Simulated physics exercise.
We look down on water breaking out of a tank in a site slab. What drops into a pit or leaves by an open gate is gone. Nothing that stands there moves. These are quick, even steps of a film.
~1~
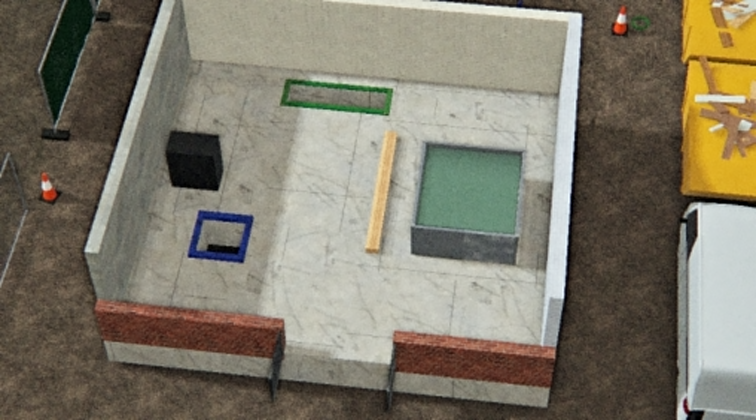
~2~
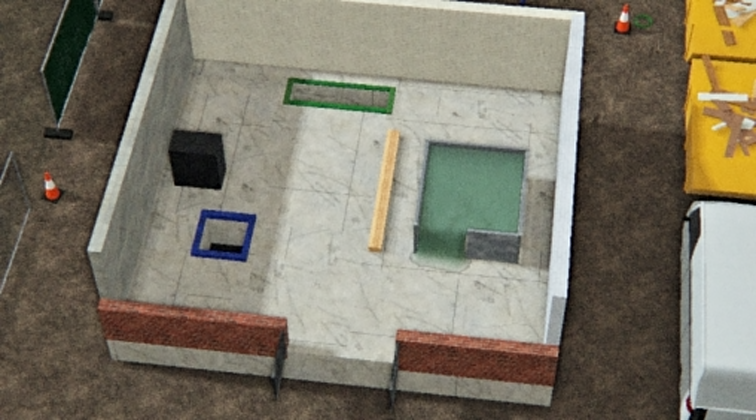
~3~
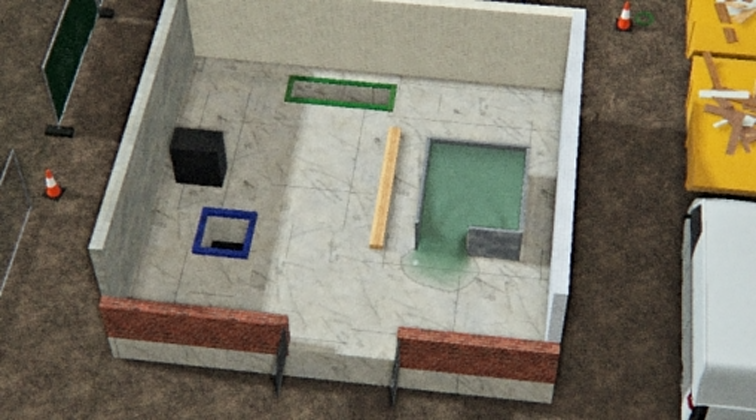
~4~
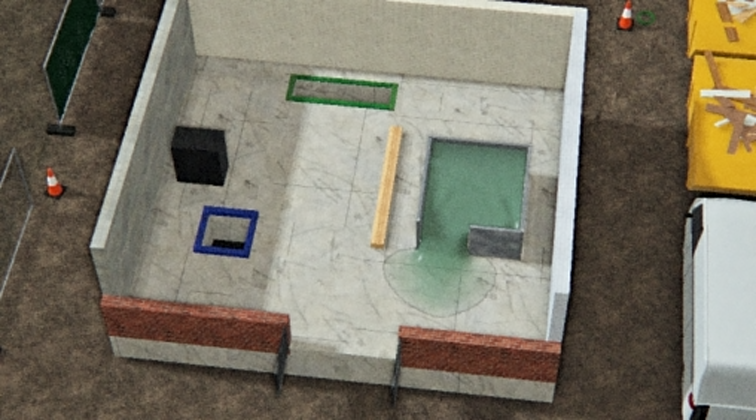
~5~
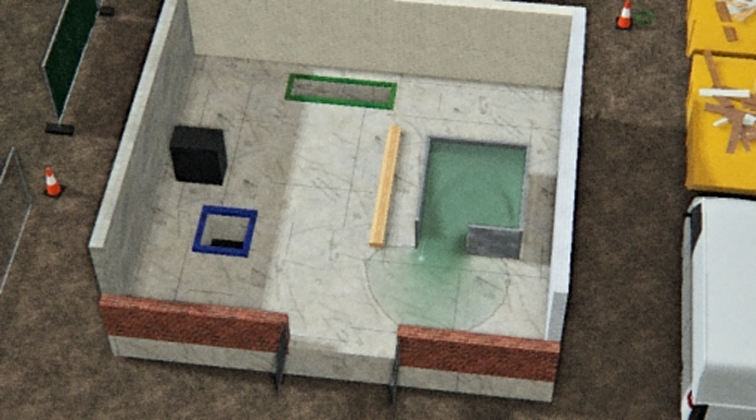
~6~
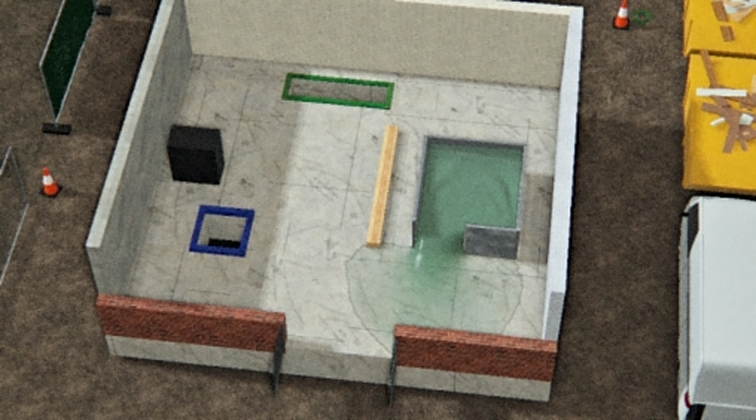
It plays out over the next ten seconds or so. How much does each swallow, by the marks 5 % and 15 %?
One by one: The gate takes above 15 %; the green pit takes not even 5 %; the blue pit takes not even 5 %.
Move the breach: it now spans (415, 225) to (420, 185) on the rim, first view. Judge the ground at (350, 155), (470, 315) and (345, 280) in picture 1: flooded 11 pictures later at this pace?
One after the other: Wet, not flooded, under water.
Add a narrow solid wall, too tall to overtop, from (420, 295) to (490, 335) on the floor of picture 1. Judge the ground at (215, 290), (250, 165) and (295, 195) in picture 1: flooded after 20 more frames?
In that order: Covered, dry, not flooded.
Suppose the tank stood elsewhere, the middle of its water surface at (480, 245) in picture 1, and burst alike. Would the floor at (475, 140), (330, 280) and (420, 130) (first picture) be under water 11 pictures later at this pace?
One after the other: Clear, wet, no water.
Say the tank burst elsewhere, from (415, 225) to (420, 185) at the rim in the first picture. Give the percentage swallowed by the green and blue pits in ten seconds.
Parts in a hundred: Green 4, blue 6.
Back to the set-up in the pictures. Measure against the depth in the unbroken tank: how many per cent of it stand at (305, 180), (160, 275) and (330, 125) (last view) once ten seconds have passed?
Roughly 0, 6 and 0 per cent, in turn.
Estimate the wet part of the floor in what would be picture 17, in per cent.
Near 25 in a hundred.
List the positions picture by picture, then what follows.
The water tank at (470, 190) is whole and still, in the first picture.
The front is at (413, 254), out from the gap at (442, 245), in the second picture.
The front is at (454, 287), out from the gap at (443, 243), in the third picture.
Water pours out at (444, 243) and has run to (439, 314), in the fourth picture.
The front is at a hidden place, out from the gap at (443, 242), in the fifth picture.
The front is at a hidden place, out from the gap at (440, 241), in the sixth picture.
A moment on, water covers 20 % of the floor; the gate 3 %, the green pit 0 %, the blue pit 0 %.
Next, water covers 25 % of the floor; the gate 10 %, the green pit 0 %, the blue pit 0 %.
Then, water covers 30 % of the floor; the gate 19 %, the green pit 0 %, the blue pit 0 %.
Later, water covers 45 % of the floor; the gate 31 %, the green pit 0 %, the blue pit 0 %.
In the end, water covers 60 % of the floor; the gate 40 %, the green pit 0 %, the blue pit 0 %.
